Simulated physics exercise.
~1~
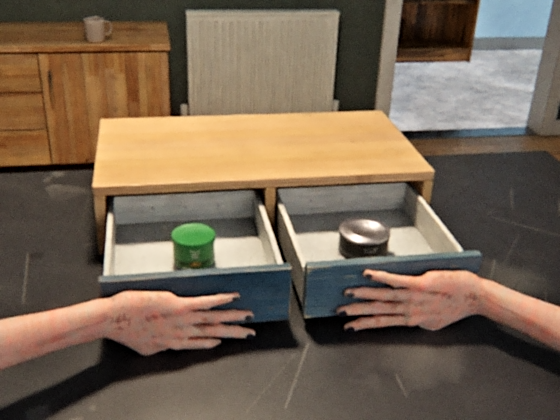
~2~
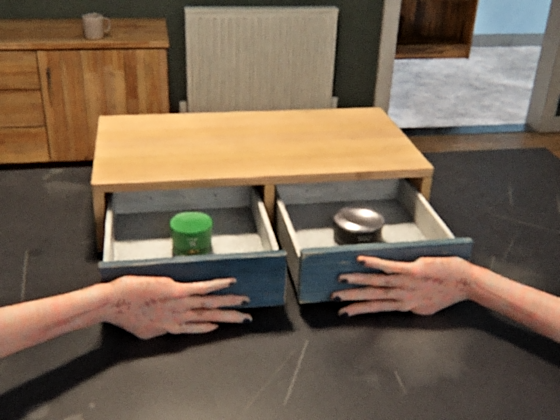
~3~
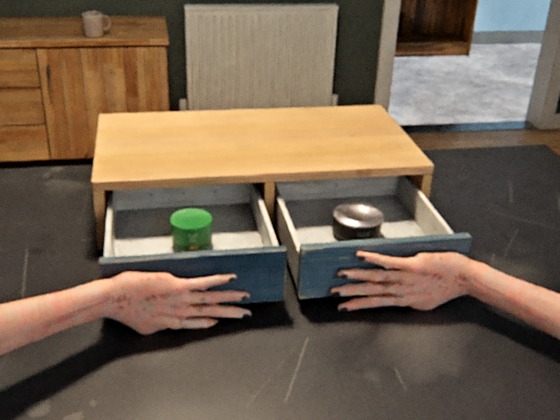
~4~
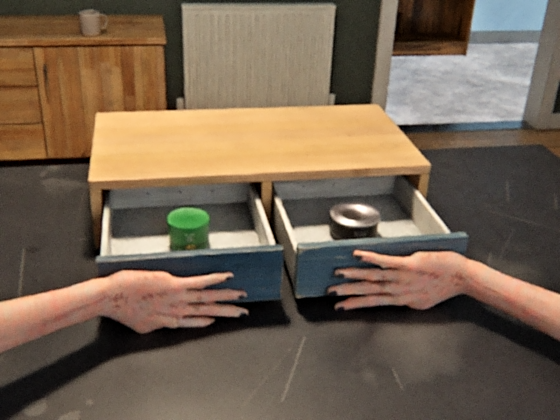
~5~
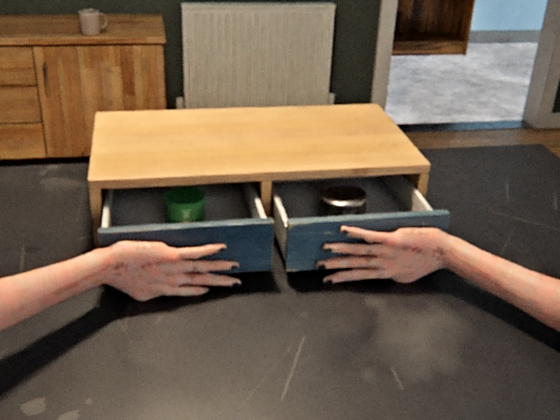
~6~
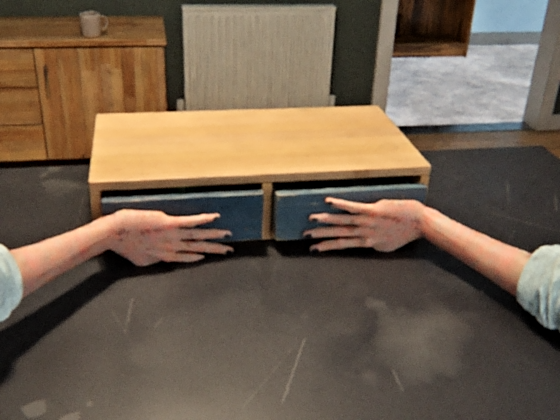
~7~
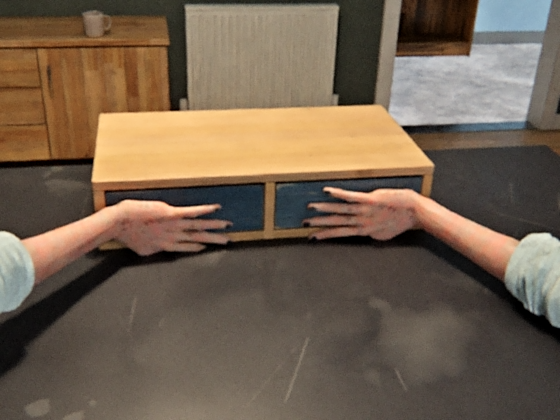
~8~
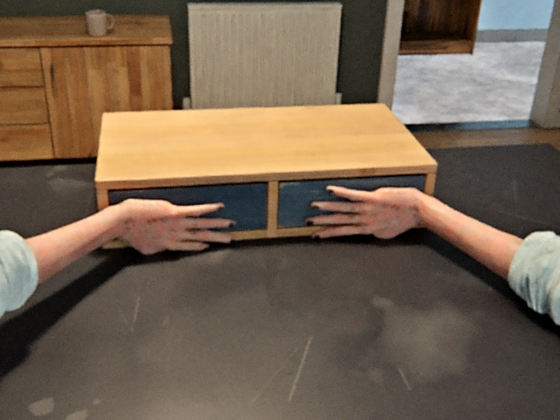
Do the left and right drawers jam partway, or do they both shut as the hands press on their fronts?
Both the left drawer and the right drawer shut, their blue fronts ending up flush with the wooden chest.
